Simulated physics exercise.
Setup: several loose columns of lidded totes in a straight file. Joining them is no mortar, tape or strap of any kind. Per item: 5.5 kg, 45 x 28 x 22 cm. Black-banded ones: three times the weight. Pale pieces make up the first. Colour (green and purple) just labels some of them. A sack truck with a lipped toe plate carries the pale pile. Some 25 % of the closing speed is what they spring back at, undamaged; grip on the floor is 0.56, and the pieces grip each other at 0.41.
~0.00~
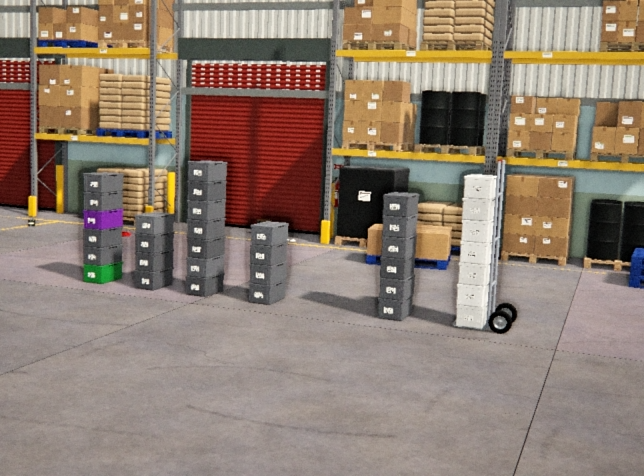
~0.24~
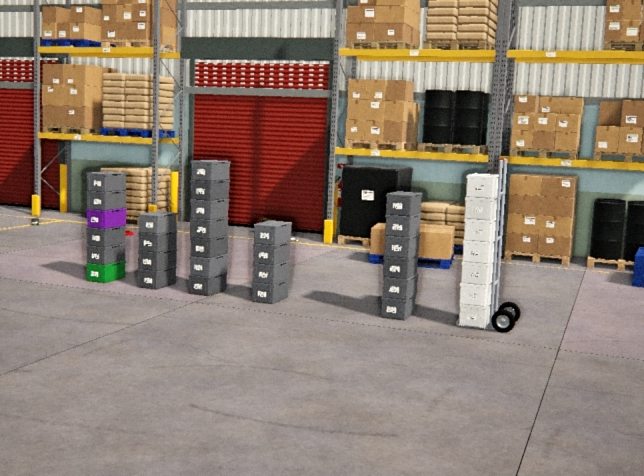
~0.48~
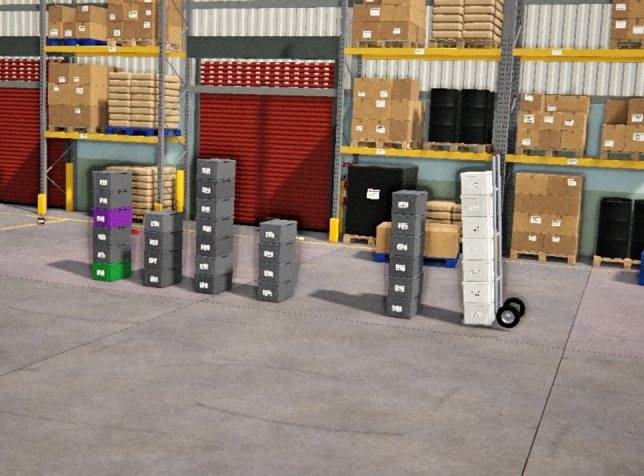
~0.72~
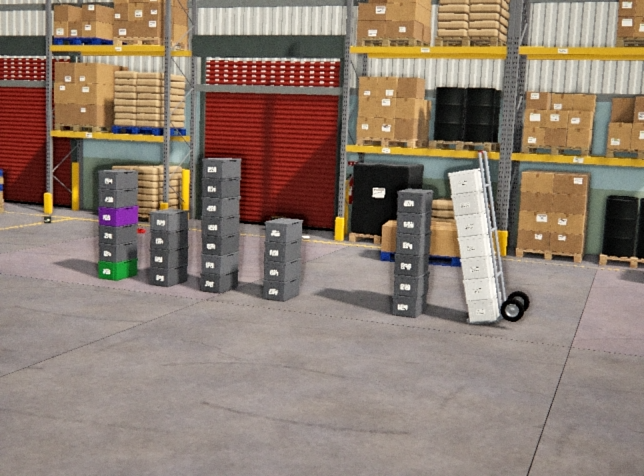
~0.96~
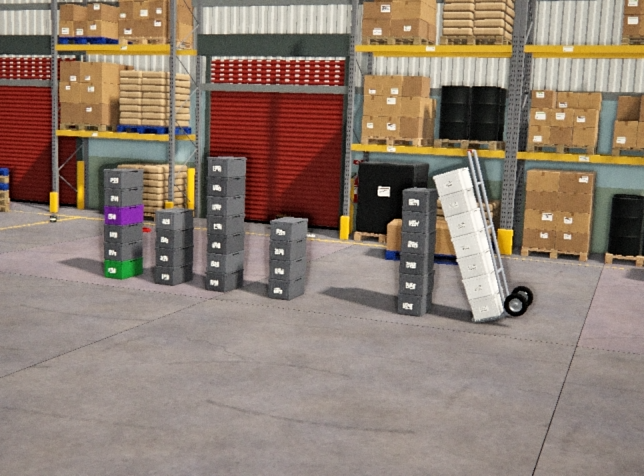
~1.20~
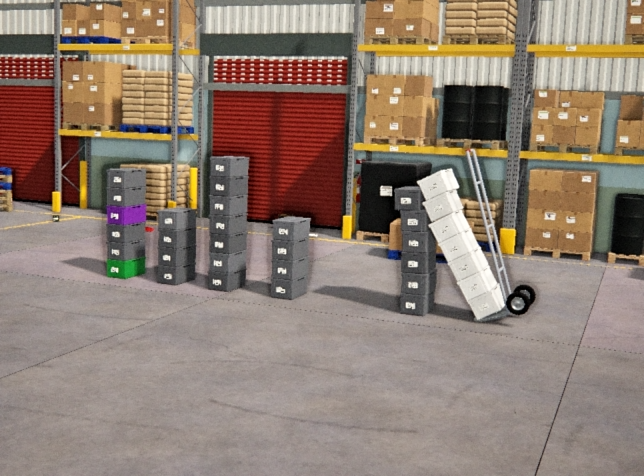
In a warehouse, a hand truck tilts left and its white tote stack leans further left.
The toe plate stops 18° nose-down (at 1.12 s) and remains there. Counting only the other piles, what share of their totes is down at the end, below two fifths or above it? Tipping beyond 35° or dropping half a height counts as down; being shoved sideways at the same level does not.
The share is below two fifths.
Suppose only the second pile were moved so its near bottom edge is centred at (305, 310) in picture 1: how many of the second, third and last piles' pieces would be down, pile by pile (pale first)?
The second pile ends with 0 down, the third with 0, the last with 0.
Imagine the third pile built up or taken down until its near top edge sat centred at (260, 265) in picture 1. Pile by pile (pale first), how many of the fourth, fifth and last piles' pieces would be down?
Pile by pile that makes fourth 0, fifth 0, last 0.
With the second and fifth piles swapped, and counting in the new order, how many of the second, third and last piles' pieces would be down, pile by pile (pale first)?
Then second 2, third 0, last 0.
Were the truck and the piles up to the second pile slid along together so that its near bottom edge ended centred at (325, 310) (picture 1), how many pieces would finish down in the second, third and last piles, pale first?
Pile by pile that makes second 5, third 3, last 6.
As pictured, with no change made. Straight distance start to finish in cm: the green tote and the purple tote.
Green: About 0 cm, purple: About 0 cm.
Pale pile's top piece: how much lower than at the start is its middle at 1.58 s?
Drop so far: Roughly 20 cm.
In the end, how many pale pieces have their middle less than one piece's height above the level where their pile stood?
Count: 3.
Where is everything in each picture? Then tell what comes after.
In the first picture (pixels give the middle of a visible side; the camera pans a little), truck frame (497, 195) 0° forward; green tote (113, 273); purple tote (113, 219); none of the others has stirred.
Truck frame (499, 194) 0° forward; purple tote (116, 219), in the second picture.
Truck frame (494, 190) 5° forward, top of the pale pile leaning 5°; purple tote (122, 217); none of the others has stirred, in the third picture.
Truck frame (484, 186) 11° forward, top of the pale pile leaning 11°; purple tote (128, 216); none of the others has stirred, in the fourth picture.
Truck frame (476, 184) 17° forward, top of the pale pile leaning 19°; purple tote (133, 215); none of the others has stirred, in the fifth picture.
Truck frame (475, 184) 18° forward, top of the pale pile leaning 28°; green tote (136, 268); purple tote (136, 215); movement in 3 of them, in the sixth picture.
After 1.58 s, 7 of the pale pile down; none of the 27 other totes down, 5 disturbed.
After 2.06 s, 7 of the pale pile down; 5 of the 27 other totes down.
In the end (3.8 s), 7 of the pale pile down; 5 of the 27 other totes down; purple tote unmoved; green tote unmoved. That is 19 per cent. From the last view, middles, purple tote near (127, 214), green tote near (127, 267).
